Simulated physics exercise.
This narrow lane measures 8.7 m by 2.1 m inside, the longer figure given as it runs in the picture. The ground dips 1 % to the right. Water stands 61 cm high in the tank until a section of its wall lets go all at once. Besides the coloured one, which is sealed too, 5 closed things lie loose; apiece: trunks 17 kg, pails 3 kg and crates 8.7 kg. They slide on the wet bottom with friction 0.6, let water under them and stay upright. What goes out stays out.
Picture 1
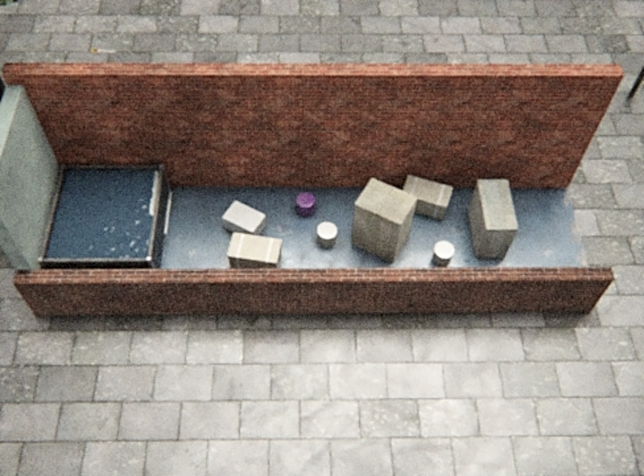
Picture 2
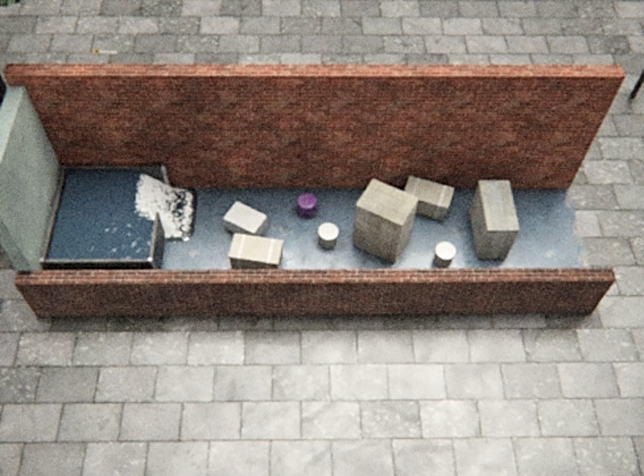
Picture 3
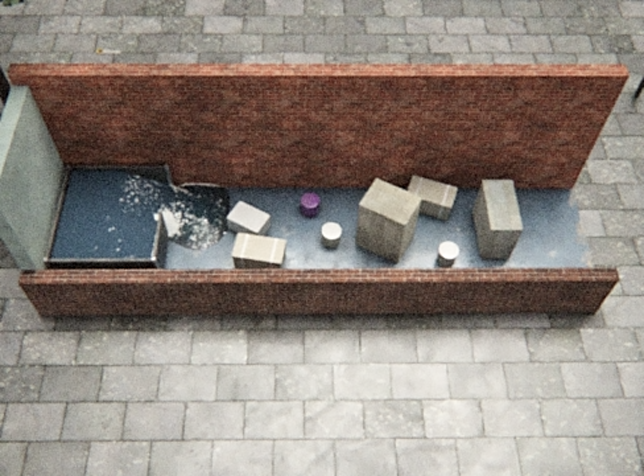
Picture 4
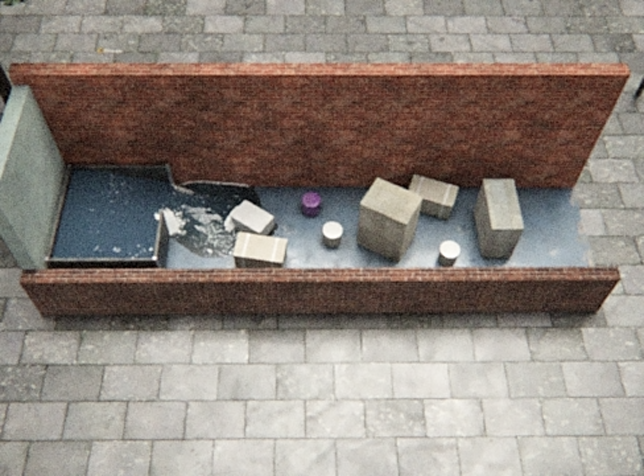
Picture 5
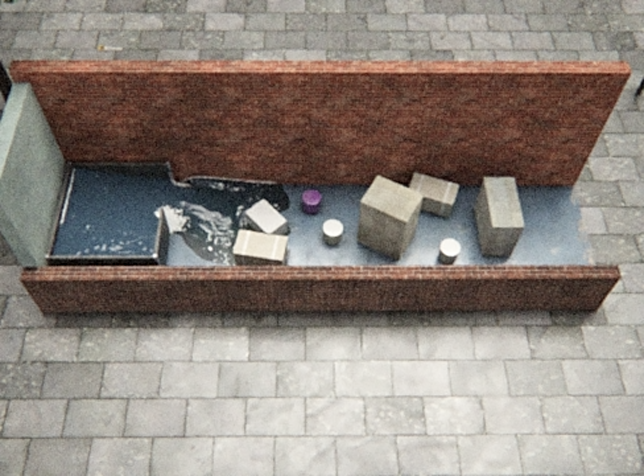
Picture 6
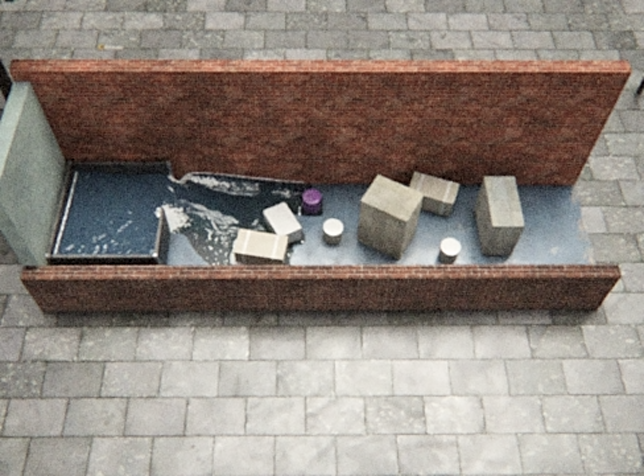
Dark water pouring from a walled pool at the left, spreading rightward along a brick-sided lane and shifting a pale crate.
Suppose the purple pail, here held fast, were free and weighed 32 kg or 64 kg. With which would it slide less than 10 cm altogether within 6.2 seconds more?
Verdict: Only the larger load is enough.
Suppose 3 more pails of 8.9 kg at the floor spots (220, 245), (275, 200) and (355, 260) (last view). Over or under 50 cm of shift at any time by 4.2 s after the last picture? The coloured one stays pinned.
In that order: Short of it, more, more.
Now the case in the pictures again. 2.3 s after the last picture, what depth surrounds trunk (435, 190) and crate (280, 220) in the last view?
Roughly 10 and 10 cm.
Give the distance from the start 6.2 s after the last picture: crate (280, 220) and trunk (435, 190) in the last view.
In that order: Washed out, 100 cm.
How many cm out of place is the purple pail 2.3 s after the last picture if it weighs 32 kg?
About 60 cm.
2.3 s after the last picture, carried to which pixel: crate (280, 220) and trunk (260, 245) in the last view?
Around (437, 249) and (287, 258).
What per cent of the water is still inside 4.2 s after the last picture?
About 84 per cent.
Then, 0.6 s after the last picture the purple pail would be 10 cm from its start with 32 kg and 0 cm from its start with 64 kg; 16 cm of water round it then.
Then, 2.3 s after the last picture the purple pail would be 59 cm from its start with 32 kg and 0 cm from its start with 64 kg; 13 cm of water round it then.
Then, 4.2 s after the last picture the purple pail would be 59 cm from its start with 32 kg and 0 cm from its start with 64 kg; 9 cm of water round it then.
Then, 6.2 s after the last picture the purple pail would be 59 cm from its start with 32 kg and 0 cm from its start with 64 kg; 7 cm of water round it then.
